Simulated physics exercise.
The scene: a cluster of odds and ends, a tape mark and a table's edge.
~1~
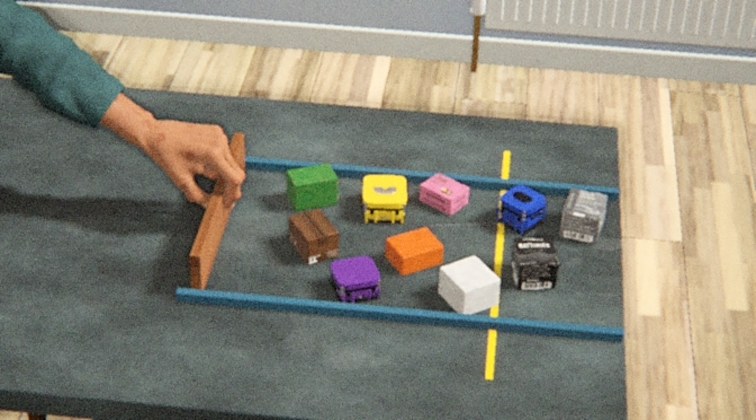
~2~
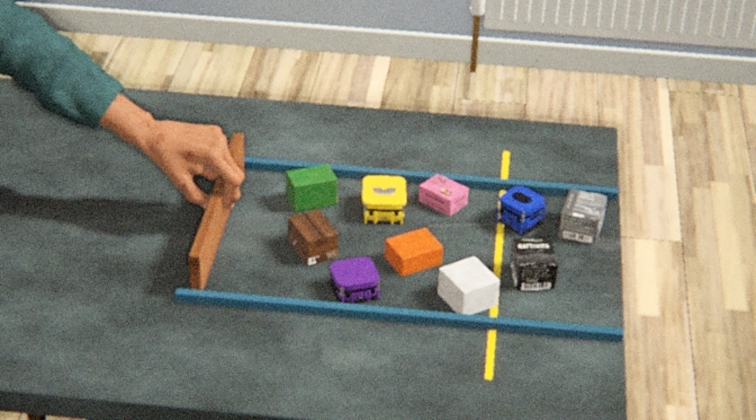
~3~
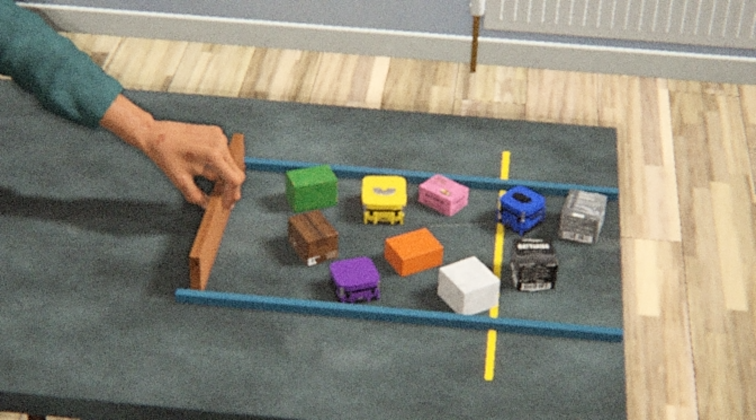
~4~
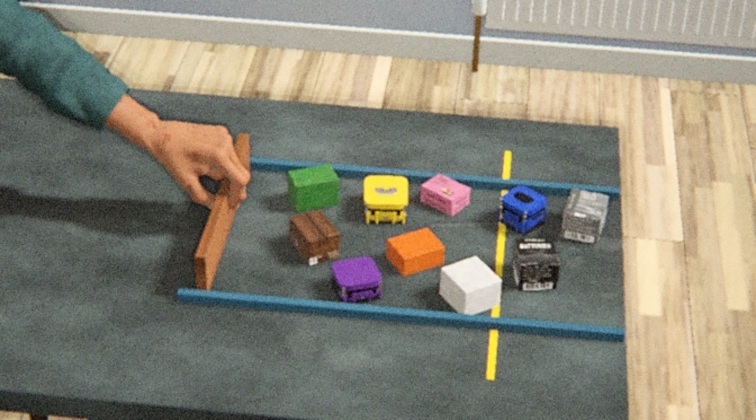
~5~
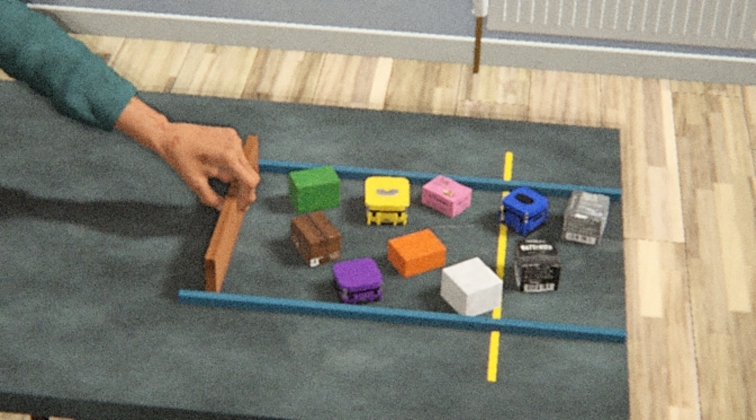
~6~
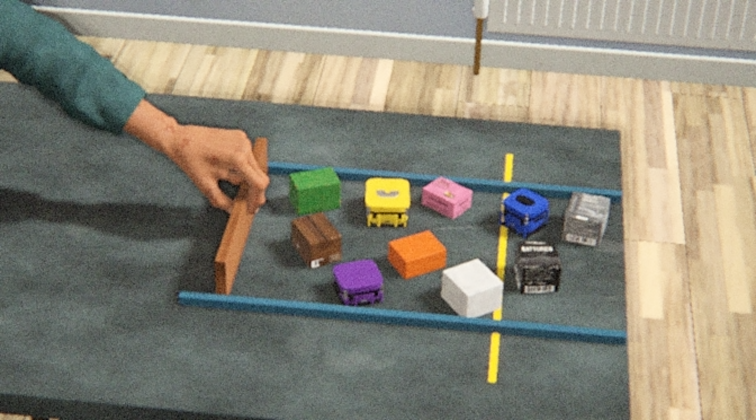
At the start, a hand holds a wooden board upright at the left of a dark table, beside scattered colourful boxes between two blue strips. The hand stays nearly still, then slides the board a short way right toward the boxes, which stay in place around the yellow tape line.
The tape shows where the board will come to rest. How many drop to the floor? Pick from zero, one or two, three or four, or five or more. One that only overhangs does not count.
Here the number that fall off is one or two.
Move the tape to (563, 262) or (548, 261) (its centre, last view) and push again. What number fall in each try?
The counts: 5 and 4.
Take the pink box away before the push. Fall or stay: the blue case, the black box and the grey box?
The blue case survives, the black box survives, the grey box goes over.
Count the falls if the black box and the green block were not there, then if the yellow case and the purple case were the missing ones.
The counts: 0 and 0.
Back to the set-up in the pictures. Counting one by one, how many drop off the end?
In all, 1 of them.
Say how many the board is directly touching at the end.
The number is 3.
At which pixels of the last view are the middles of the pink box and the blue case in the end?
The pink box stops around (609, 206); the blue case around (611, 229).
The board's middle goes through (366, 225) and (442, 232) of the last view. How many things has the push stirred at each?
At the one place 6, at the other 10.
Soon after, none off yet; grey box at rest near (587, 219); black box at rest near (537, 267); blue case at rest near (524, 213).
Then, none off yet; grey box at rest near (587, 219); black box at rest near (537, 267); blue case moved a little near (537, 218).
At rest, the number that fall off is one or two; fallen, grey box.
